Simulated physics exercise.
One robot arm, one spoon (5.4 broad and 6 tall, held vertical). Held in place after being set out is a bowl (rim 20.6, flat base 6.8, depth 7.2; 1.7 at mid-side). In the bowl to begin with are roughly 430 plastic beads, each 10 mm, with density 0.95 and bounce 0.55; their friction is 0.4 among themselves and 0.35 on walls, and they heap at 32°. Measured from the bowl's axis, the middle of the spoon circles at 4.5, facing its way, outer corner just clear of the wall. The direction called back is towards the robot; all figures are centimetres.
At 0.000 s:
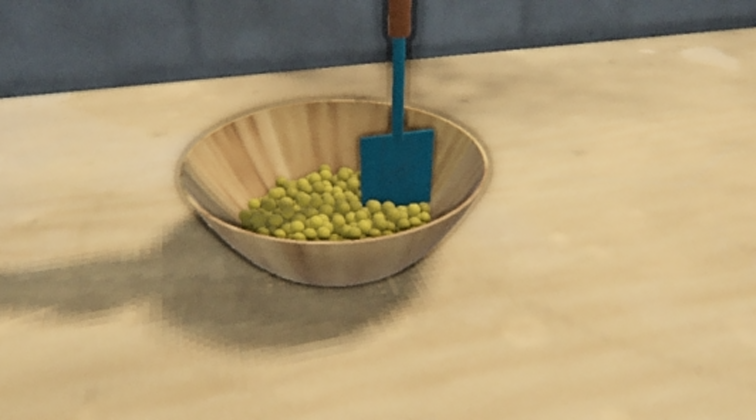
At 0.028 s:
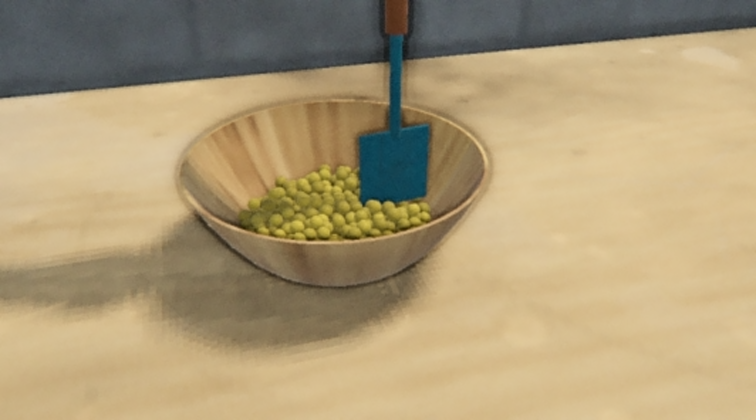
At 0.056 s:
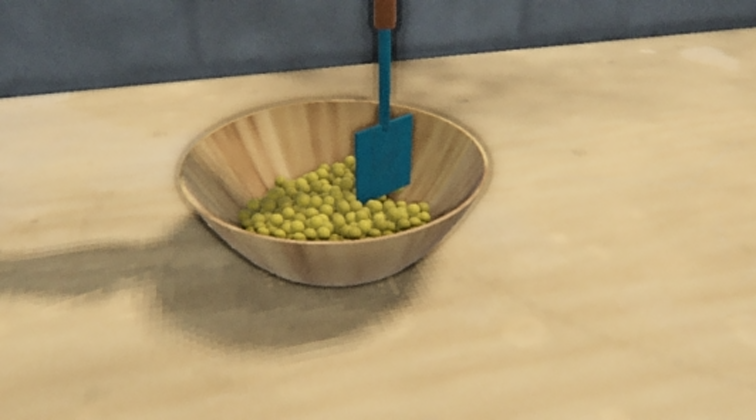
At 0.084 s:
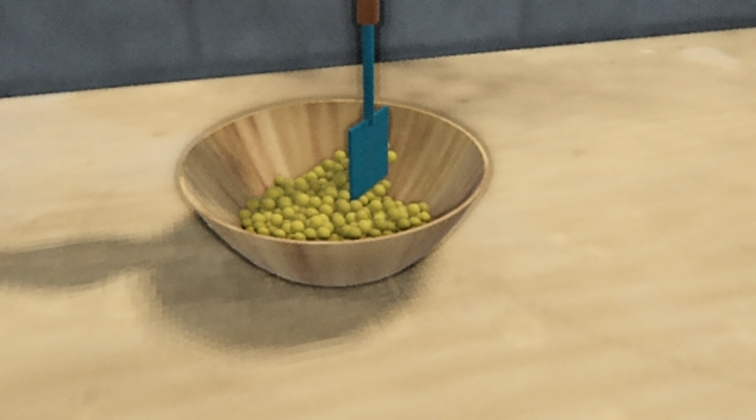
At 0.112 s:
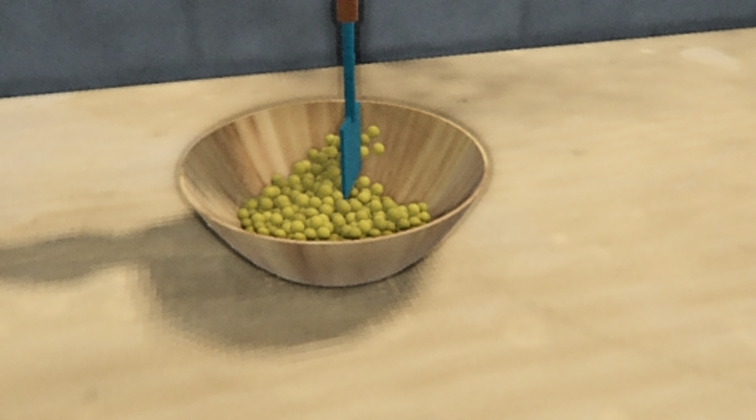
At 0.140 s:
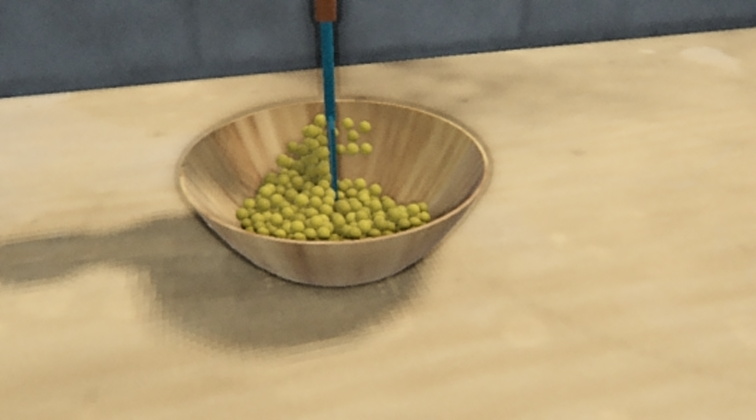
A blue spoon with a brown handle swept leftward through a wooden bowl of small yellow-green beads, turning edge-on as it went and pushing some of them up the bowl's far side.
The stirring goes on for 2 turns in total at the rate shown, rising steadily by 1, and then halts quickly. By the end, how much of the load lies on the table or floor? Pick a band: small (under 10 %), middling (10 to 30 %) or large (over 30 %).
Small.
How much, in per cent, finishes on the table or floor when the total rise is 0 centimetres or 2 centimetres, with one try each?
Trial one: Roughly 5 %; trial two: Roughly 0 %.
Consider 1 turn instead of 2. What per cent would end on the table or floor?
It would be around 0 percent.
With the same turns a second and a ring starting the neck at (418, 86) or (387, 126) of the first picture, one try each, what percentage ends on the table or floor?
Roughly 0 % and 0 %.
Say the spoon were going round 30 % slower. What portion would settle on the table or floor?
It would come to around 0 percent.
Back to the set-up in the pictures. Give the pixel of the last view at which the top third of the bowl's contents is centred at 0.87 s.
In the final view it lies at about (312, 224).
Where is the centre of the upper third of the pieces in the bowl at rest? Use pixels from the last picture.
(345, 220).
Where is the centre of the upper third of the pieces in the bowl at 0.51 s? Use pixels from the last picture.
About (417, 199).
By 0.51 s, 332° round, highest piece 8 above the table; 424 in the bowl, 4 on the table or floor, 6 in flight or on the tool.
By 0.87 s, 221° round, highest piece 7 above the table; 419 in the bowl, 15 on the table or floor.
By 1.25 s, 0° round, highest piece 6 above the table; 419 in the bowl, 15 on the table or floor.
By 1.95 s, 0° round, highest piece 6 above the table; 419 in the bowl, 15 on the table or floor.
Final count, 419 in the bowl, 15 on the table or floor. That is 3 % on the table or floor.
